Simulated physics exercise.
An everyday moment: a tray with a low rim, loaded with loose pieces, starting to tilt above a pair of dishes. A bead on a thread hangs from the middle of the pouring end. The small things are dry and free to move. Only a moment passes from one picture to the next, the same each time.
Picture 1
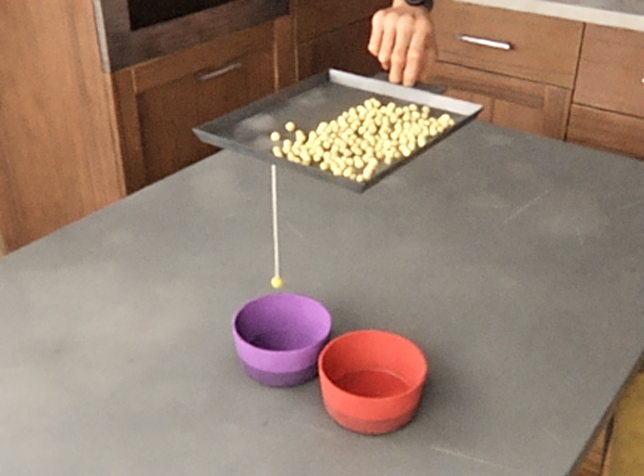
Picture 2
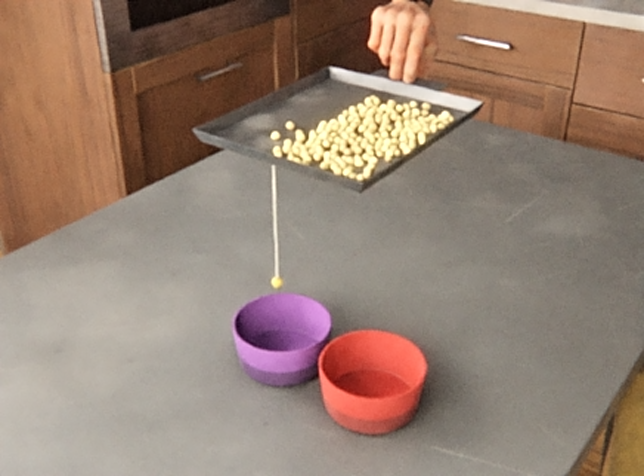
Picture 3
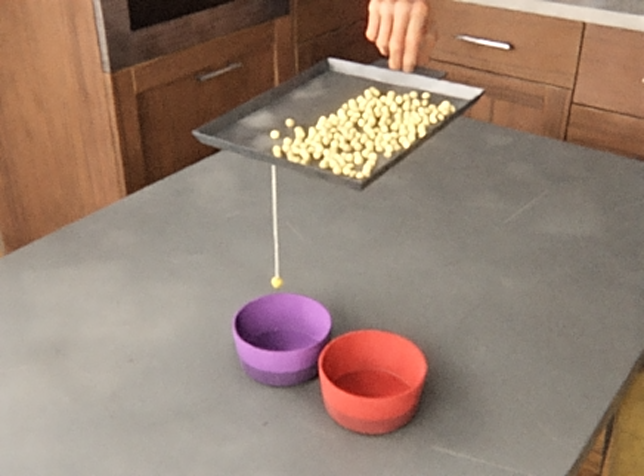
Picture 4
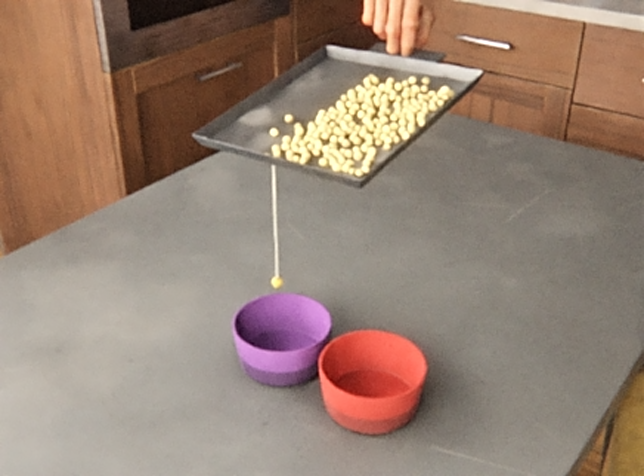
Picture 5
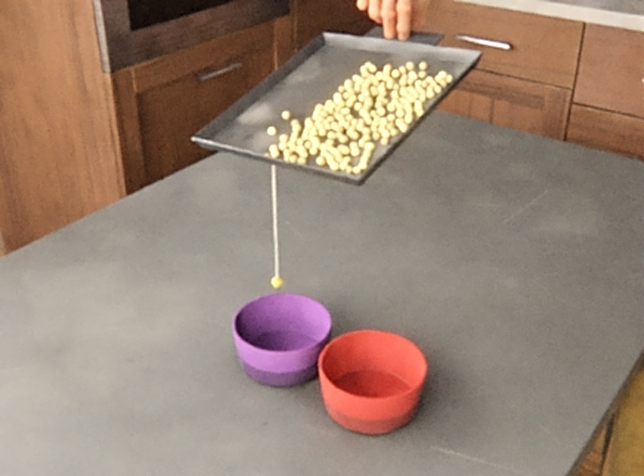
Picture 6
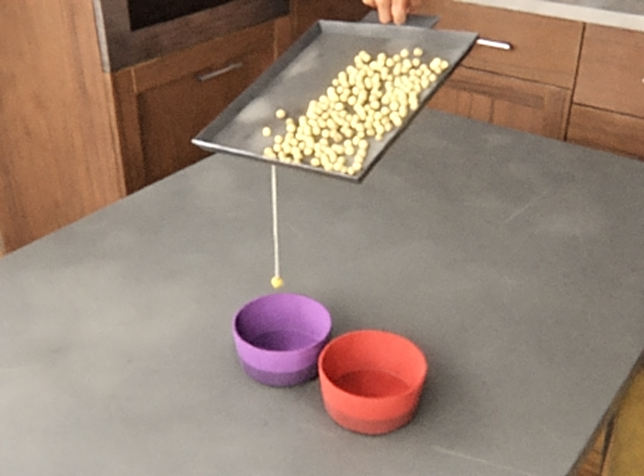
At first, a hand holds a dark tray of pale yellow soya beans nearly level above a purple bowl and a red bowl, with a bead hanging on a thread. Then the hand raises the far side, tilting the tray more steeply toward the viewer, and the beans shift slightly.
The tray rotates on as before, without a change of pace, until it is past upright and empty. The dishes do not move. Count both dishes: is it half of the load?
In the dishes lies under half of it.
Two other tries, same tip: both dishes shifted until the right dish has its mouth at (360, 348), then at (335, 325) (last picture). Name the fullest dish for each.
The first try: Left. The second: The dish on the left.
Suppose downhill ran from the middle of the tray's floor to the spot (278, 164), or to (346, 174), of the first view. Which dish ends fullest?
The first try: Left. The second: The right one.
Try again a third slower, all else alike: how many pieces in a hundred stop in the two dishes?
Close to 30 per cent.
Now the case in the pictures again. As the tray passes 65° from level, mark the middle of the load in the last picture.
Close to (241, 169).
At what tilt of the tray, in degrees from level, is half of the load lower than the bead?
Roughly 80°.
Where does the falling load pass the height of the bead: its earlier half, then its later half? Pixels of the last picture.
The first part at (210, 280); the rest at (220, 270).
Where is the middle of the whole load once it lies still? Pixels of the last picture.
Roughly at (199, 328).
Soon after the last picture, tray tipped steeply; about half on the tray; a stray few in the left dish; a small part outside both; about a third in the air.
A little later, tray tipped past a quarter turn; about a quarter in the left dish; most outside both; a stray few in the air.
Later still, tray tipped past a quarter turn; about a quarter in the left dish; most outside both.
At rest, tray tipped past a quarter turn; none in the right dish; about a quarter in the left dish; most outside both.
